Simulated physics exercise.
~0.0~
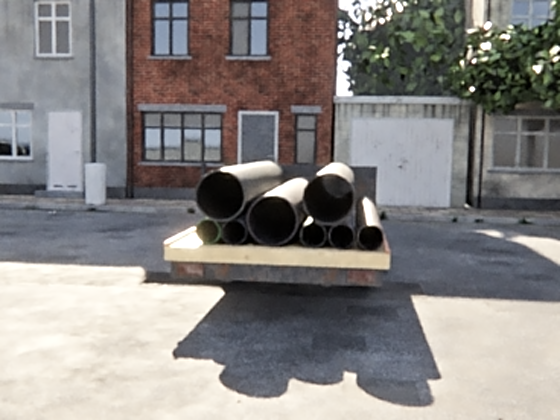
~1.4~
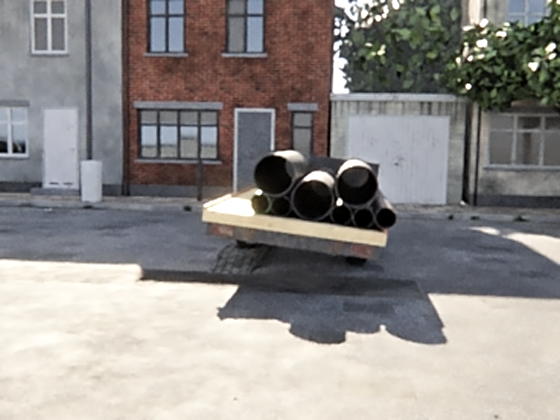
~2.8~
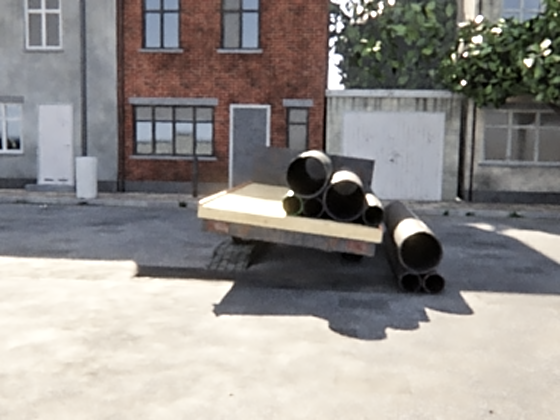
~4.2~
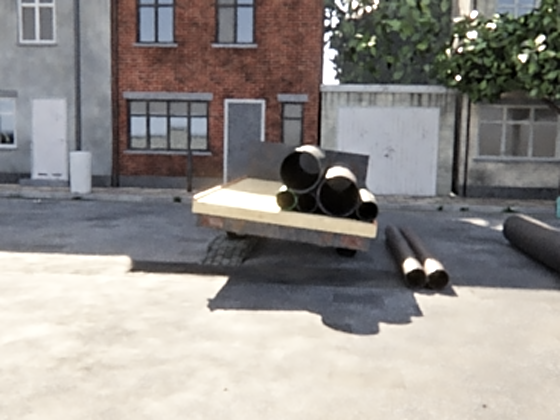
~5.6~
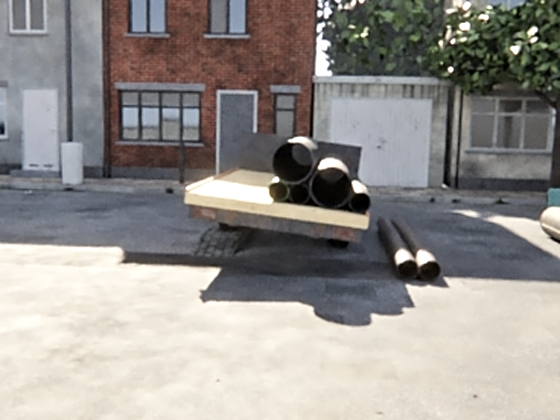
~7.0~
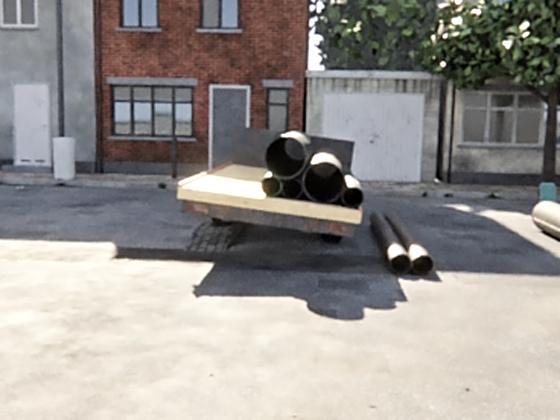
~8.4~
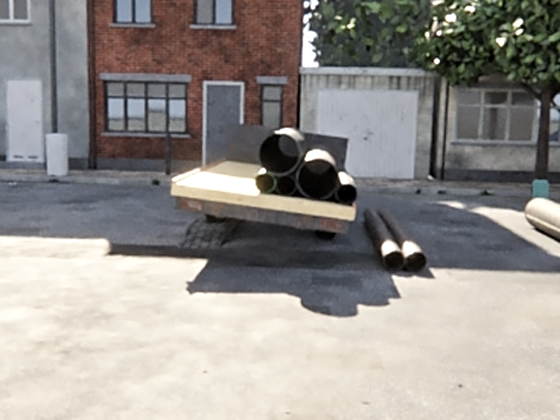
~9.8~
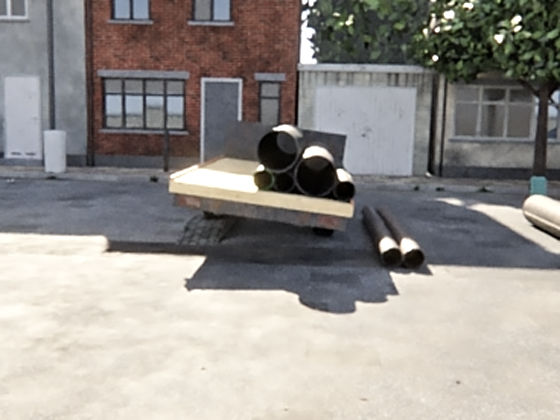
On a sunlit street in front of a red brick house and a pale garage door, a low flatbed trailer carries a stack of dark pipes, large and small. The deck tips so that its right side hangs lower, and the pipes shift across to the right. One large pipe and two slim ones drop off the right edge onto the road. The large one rolls away to the right, while the slim pair settles beside the trailer. The view drifts slightly right, and the remaining pipes, the green one among them, rest still on the leaning deck.
